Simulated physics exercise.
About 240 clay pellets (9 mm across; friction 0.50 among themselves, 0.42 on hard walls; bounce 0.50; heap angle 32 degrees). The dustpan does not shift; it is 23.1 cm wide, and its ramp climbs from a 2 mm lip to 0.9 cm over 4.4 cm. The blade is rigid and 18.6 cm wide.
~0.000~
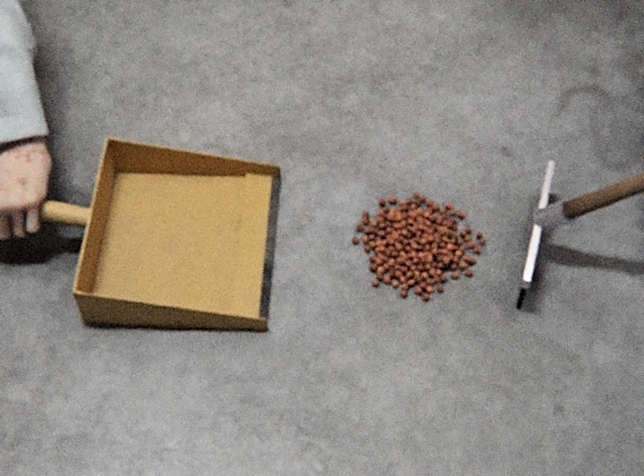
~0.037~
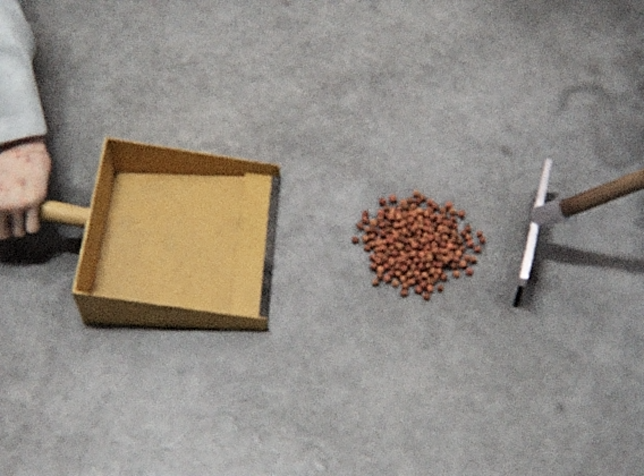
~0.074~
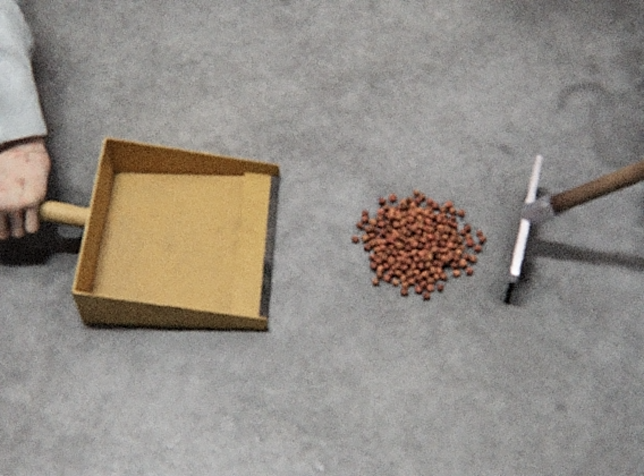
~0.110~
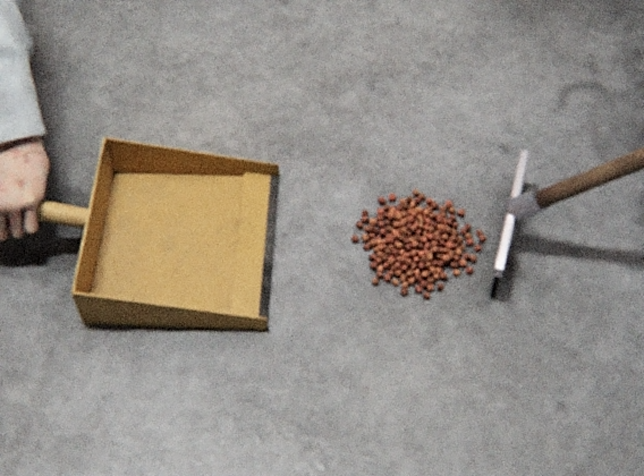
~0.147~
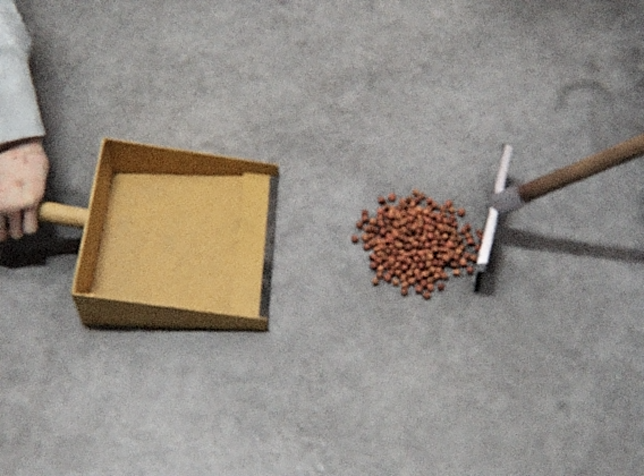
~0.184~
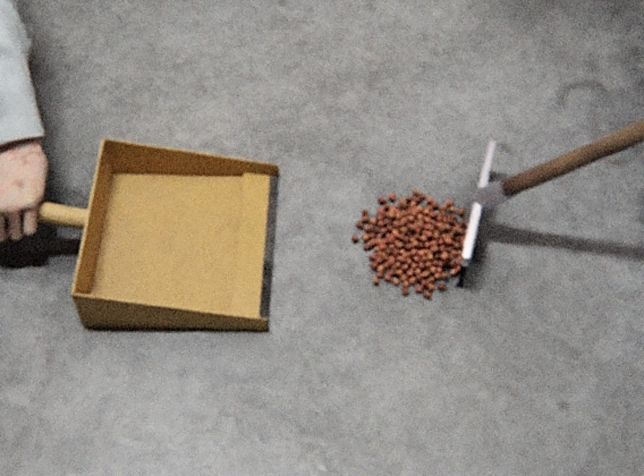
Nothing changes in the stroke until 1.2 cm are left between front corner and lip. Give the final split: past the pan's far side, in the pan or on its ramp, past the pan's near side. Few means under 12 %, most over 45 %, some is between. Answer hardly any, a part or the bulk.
Past the pan's far side: A part; in the pan or on its ramp: A part; past the pan's near side: Hardly any.
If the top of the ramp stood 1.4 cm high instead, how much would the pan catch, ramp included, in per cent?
In that case some 25 per cent.
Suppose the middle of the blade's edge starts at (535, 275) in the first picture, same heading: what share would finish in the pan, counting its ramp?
About 35 per cent.
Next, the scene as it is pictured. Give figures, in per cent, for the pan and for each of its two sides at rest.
Far side 25; pan 30; near side 0.
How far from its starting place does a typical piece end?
Roughly 20 cm.
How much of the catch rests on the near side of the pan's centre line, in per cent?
Roughly 0 per cent.
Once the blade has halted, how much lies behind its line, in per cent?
About 25 per cent.
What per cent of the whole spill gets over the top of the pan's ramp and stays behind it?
Some 5 per cent.
After 0.39 s, middle of the blade 14 cm from the lip; 0 % over the lip, far side 10 %, near side 0 %.
After 0.53 s, middle of the blade 7 cm from the lip; 0 % over the lip, far side 20 %, near side 0 %.
After 0.79 s, middle of the blade 3 cm from the lip; 25 % over the lip, far side 25 %, near side 0 %.
In the end, at 1.1 s, far side 25 %, pan 30 %, near side 0 %, in front of the lip or behind the blade 45 %.
